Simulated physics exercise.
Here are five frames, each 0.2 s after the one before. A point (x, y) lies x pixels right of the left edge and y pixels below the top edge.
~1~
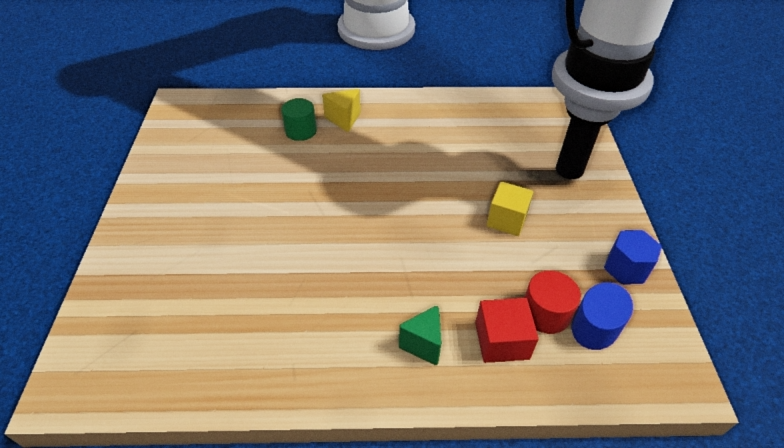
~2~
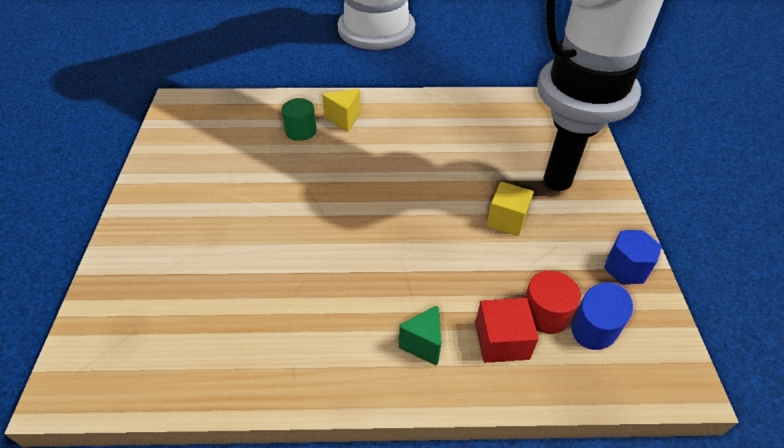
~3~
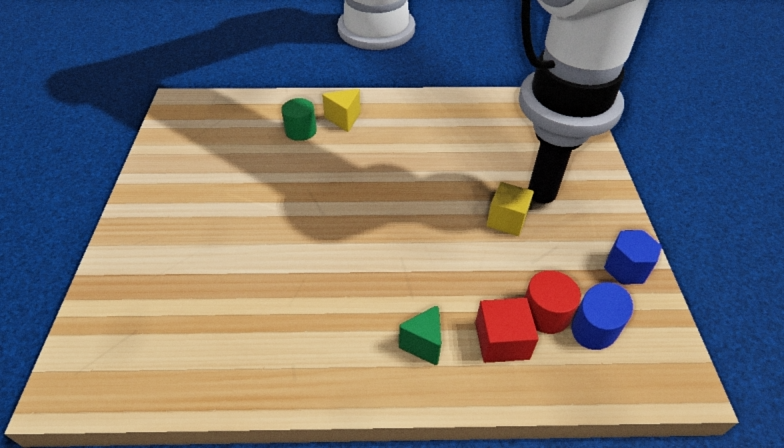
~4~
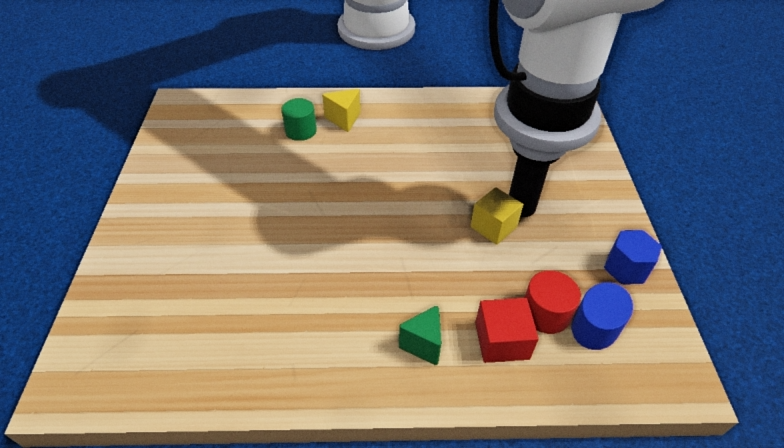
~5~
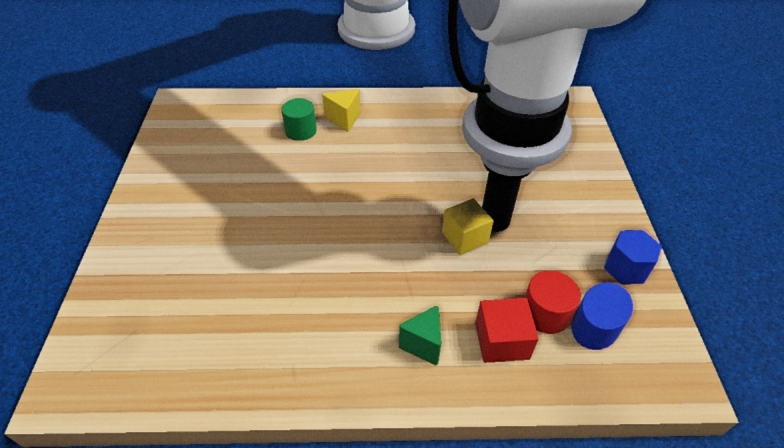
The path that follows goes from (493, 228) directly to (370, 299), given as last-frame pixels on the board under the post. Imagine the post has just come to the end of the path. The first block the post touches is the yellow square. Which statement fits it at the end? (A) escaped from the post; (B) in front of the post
(A)
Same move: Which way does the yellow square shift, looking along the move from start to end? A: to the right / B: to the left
Choice A: To the right.
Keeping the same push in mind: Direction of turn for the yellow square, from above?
It turns clockwise.
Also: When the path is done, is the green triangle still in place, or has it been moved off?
The answer is that it remains undisturbed.
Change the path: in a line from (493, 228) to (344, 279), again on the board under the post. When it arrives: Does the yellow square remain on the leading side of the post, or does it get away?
It rides in front to the end.
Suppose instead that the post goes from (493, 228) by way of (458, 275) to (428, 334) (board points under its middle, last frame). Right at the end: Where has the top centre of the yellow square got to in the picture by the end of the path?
If I read the scene right, the answer is (436, 229).
The first path, step by step. One third of the way, post (456, 243); yellow square (423, 230), turned 30° clockwise.
Two thirds of the way, post (414, 267); yellow square (381, 240), turned 60° clockwise.
At the end, post (370, 292); green triangle unmoved; yellow square (371, 240), turned 80° clockwise.
